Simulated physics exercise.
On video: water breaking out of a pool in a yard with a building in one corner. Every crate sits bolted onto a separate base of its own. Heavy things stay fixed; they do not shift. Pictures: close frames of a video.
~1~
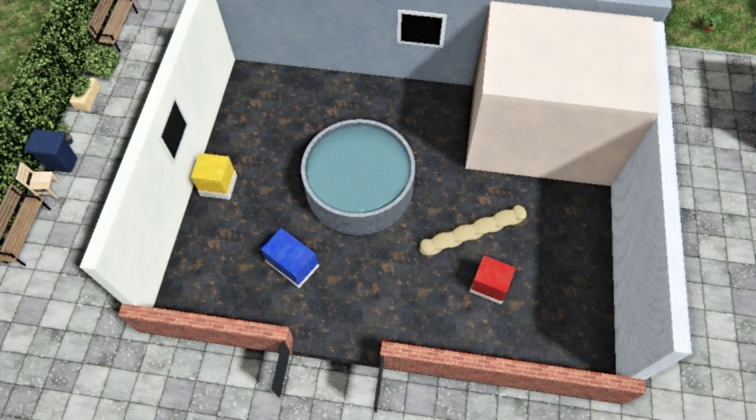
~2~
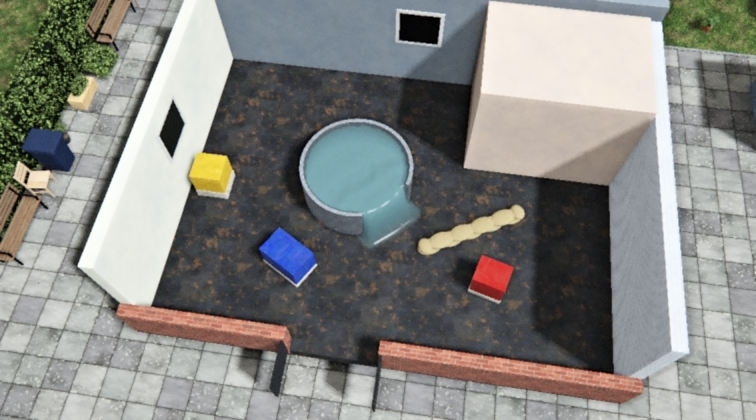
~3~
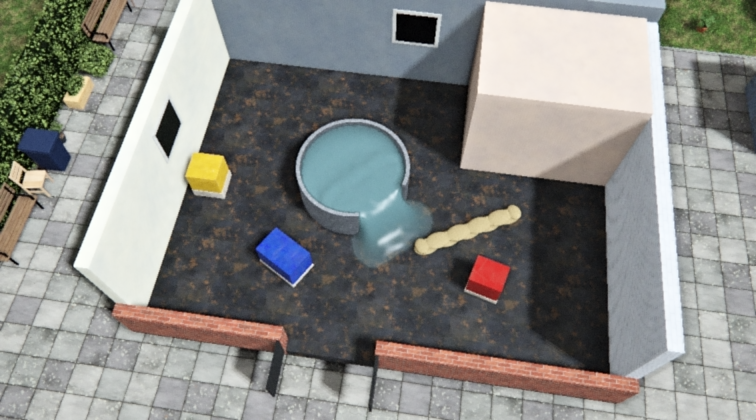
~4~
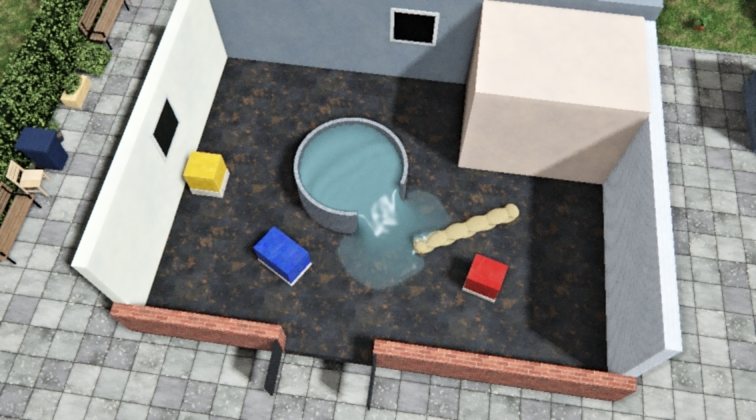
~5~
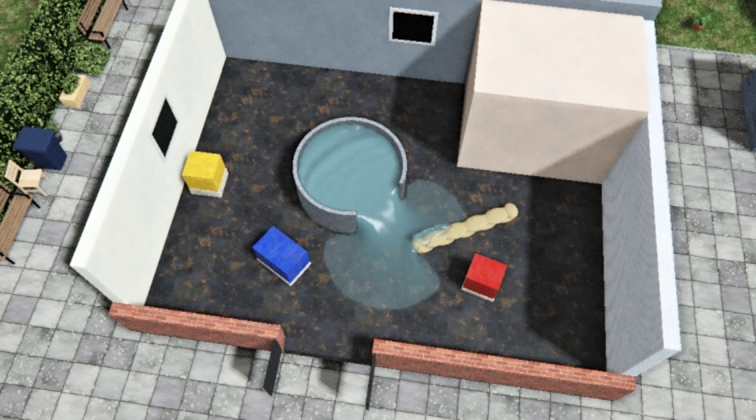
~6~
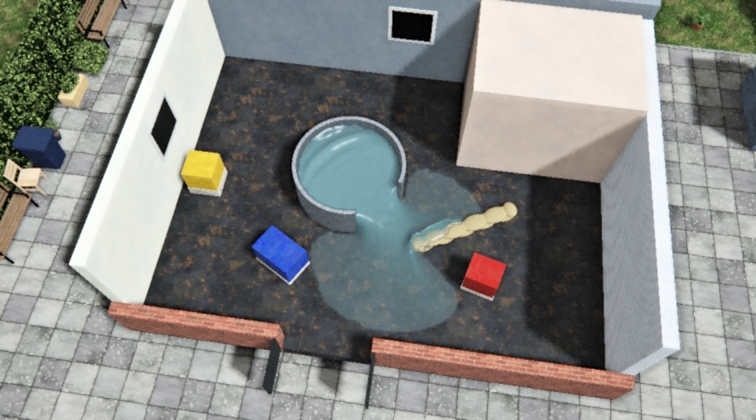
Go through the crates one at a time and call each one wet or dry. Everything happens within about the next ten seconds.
The red crate is wet. The yellow crate is dry. The blue crate is dry.
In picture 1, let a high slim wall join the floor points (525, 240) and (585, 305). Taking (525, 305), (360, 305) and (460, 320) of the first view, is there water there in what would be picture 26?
The first point comes out inundated, the next inundated, the last inundated.
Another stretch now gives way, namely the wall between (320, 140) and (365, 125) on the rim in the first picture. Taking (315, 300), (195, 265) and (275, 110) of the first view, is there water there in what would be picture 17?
Taken in turn, that's not reached, not reached, and finally reached.
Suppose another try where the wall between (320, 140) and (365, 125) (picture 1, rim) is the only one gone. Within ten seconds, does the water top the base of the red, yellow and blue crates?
Then: The red one remains dry; the yellow one is soaked; the blue one is wetted.
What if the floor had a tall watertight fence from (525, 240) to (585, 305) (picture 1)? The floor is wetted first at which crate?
First is the one in red.
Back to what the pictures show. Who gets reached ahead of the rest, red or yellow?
The crate marked red it is.
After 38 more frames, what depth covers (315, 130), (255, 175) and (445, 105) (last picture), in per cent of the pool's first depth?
Around 0, 0 and 0 percent, in that order.
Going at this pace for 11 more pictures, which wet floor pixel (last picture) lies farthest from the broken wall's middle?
I'd say near (605, 381).
A moment on, water covers 25 % of the floor; the red crate water round its plinth, the yellow crate not reached, the blue crate water round its plinth.
Next, water covers 35 % of the floor; the red crate water round its plinth, the yellow crate not reached, the blue crate water round its plinth.
Then, water covers 40 % of the floor; the red crate water round its plinth, the yellow crate not reached, the blue crate water round its plinth.
Later, water covers 50 % of the floor; the red crate water round its plinth, the yellow crate not reached, the blue crate water round its plinth.
In the end, water covers 70 % of the floor; the red crate was topped, the yellow crate stayed above the water, the blue crate stayed above the water.
